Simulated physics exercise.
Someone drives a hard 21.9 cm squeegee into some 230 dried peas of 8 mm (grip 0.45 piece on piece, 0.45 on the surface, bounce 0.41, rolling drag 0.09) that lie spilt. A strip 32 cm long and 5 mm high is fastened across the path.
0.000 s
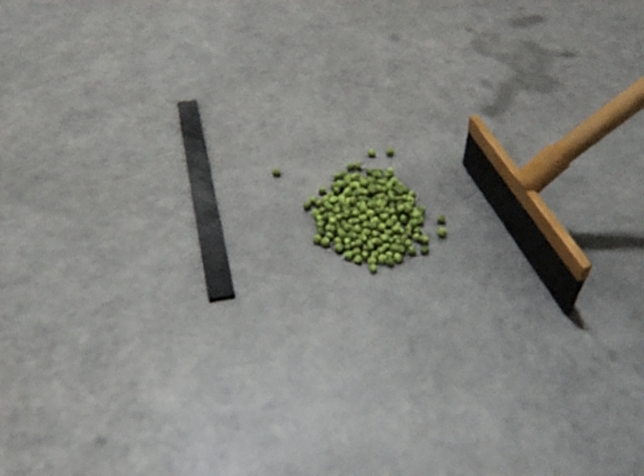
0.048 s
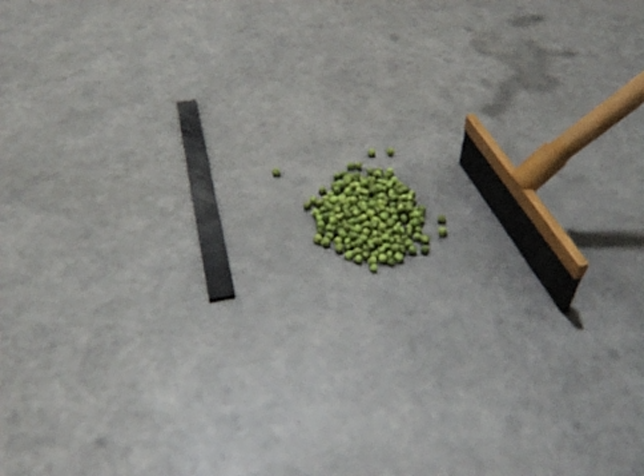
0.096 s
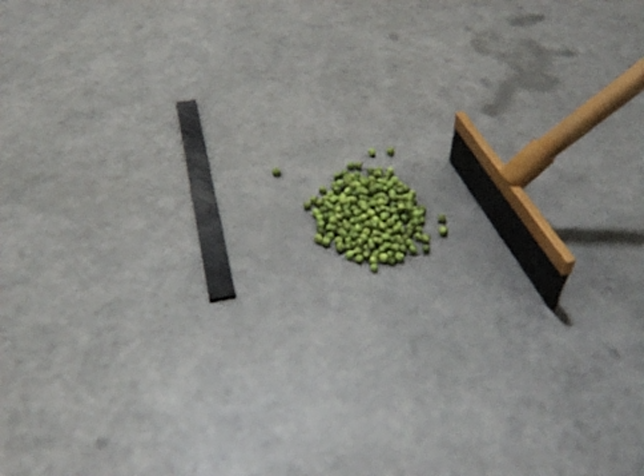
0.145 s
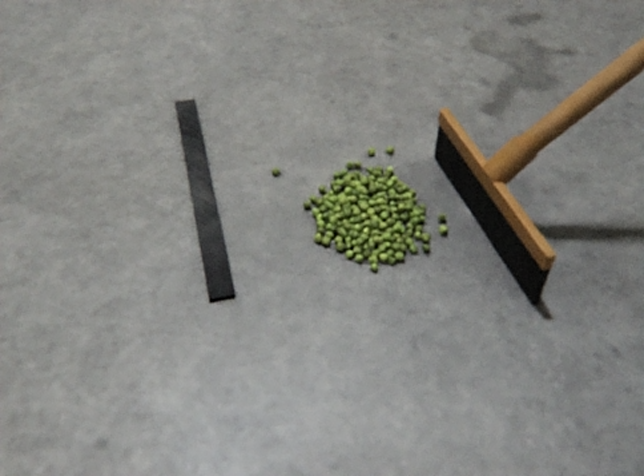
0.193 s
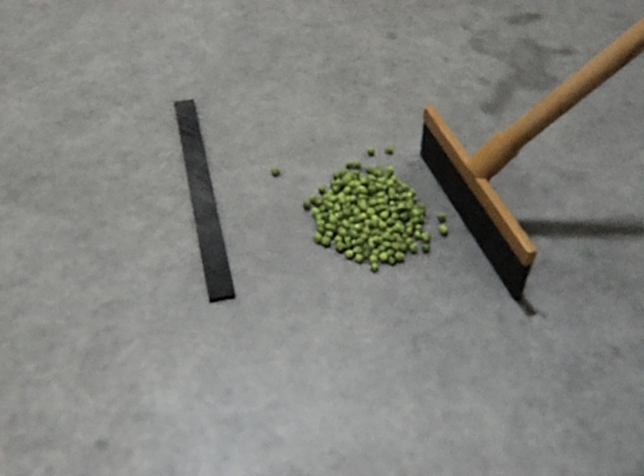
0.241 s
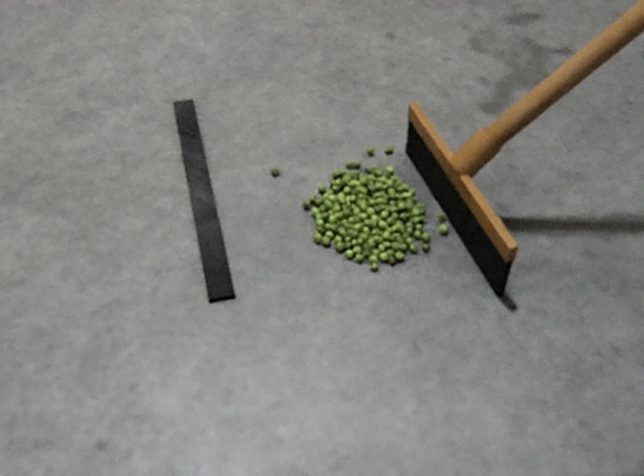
A wooden-handled squeegee with a black blade slid left across a gray floor toward a loose pile of green peas, closing the gap, while the peas and the dark strip beyond stayed still.
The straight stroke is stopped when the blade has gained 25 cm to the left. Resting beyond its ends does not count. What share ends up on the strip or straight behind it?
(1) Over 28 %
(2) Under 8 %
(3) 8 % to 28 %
2.
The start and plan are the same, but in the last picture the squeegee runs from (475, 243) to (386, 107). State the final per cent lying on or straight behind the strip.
Result: Exceeds 0.
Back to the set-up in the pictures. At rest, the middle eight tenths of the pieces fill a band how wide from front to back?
Estimated band: Near 18 cm.
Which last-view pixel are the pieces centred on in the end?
Around (243, 219).
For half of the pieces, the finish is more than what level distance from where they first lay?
About 12 cm.
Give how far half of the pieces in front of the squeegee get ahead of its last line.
That comes to about 3 centimetres.
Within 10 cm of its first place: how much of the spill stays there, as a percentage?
Roughly 25 per cent.
Then, at 0.55 s, squeegee 16 cm from its start, spill 16 cm wide; elsewhere 100 %.
Then, at 0.86 s, squeegee 26 cm from its start, spill 21 cm wide; elsewhere 100 %.
After 1.12 s, squeegee 27 cm from its start, spill 21 cm wide; elsewhere 100 %.
In the end, at 1.3 s, on or straight behind the strip 0 %, elsewhere 100 %.
